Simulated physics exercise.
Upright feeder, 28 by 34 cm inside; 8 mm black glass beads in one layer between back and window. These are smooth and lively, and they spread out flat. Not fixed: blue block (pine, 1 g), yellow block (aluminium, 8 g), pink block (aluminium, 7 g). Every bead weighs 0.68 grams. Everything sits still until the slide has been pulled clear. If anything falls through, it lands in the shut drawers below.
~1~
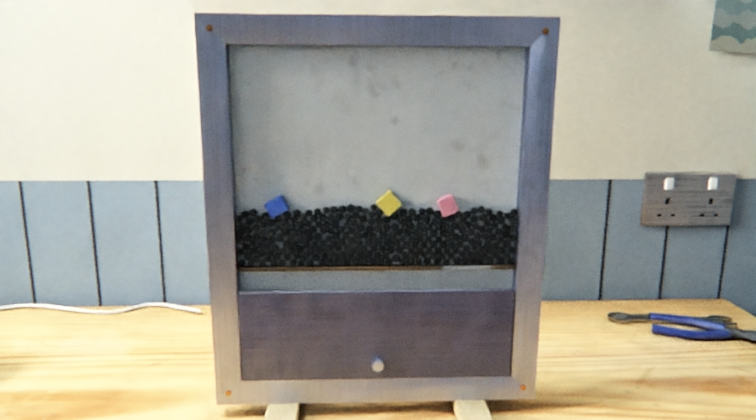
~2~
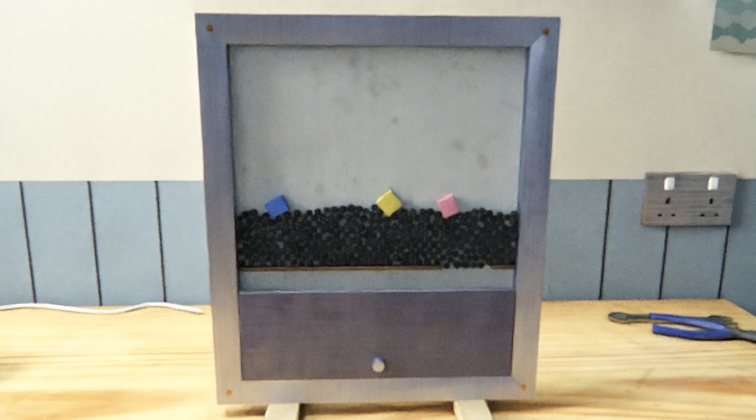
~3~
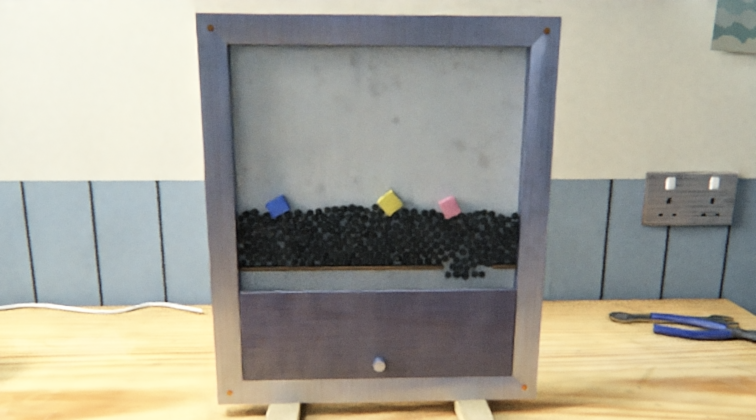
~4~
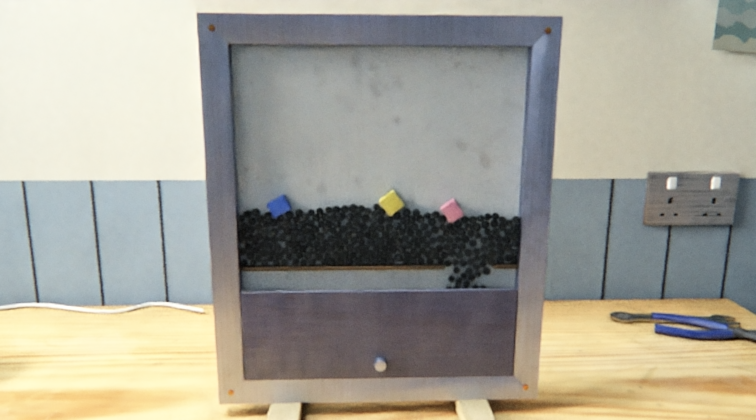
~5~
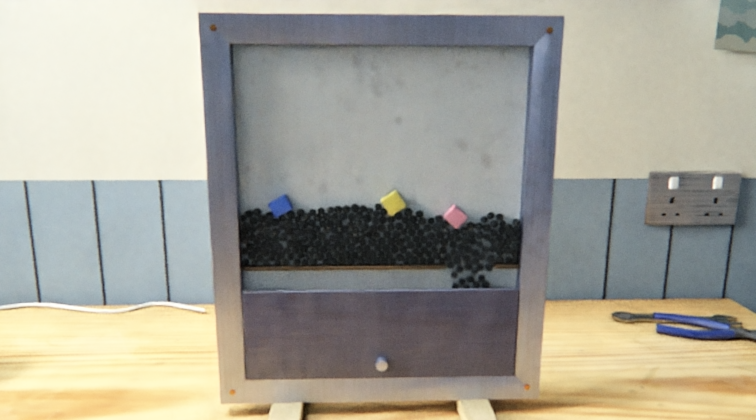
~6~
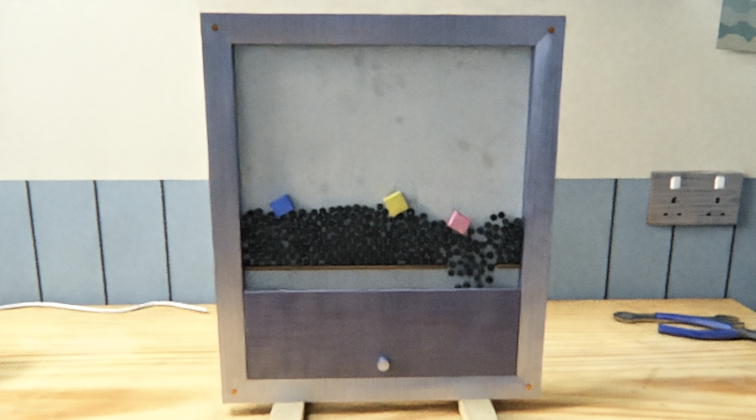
In the video, a layer of black beads with blue, yellow and pink blocks on top sits in an upright frame; beads start dropping through an opening at the lower right, and the pink block sinks slightly as the surface dips.
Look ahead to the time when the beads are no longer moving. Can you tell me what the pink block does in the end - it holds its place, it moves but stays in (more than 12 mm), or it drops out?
In the end it falls out.
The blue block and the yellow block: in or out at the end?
Result - blue: Retained, yellow: Escaped.
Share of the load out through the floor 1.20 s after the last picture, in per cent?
About 50 per cent.
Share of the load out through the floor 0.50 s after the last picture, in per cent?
Close to 40 percent at that point.
Then, 0.15 s after the last picture, 25 % are out; blue block moved 0.0 cm tilted 28°; yellow block moved 1.5 cm tilted 5°; pink block below the floor.
Then, 0.50 s after the last picture, 40 % are out; blue block moved 0.0 cm tilted 29°; yellow block below the floor; pink block below the floor.
Then, 1.20 s after the last picture, 50 % are out; blue block moved 0.2 cm tilted 29°; yellow block below the floor; pink block below the floor.
All still 3.9 s after it, 60 % are out; blue block moved 1.3 cm tilted 25°; yellow block below the floor; pink block below the floor.
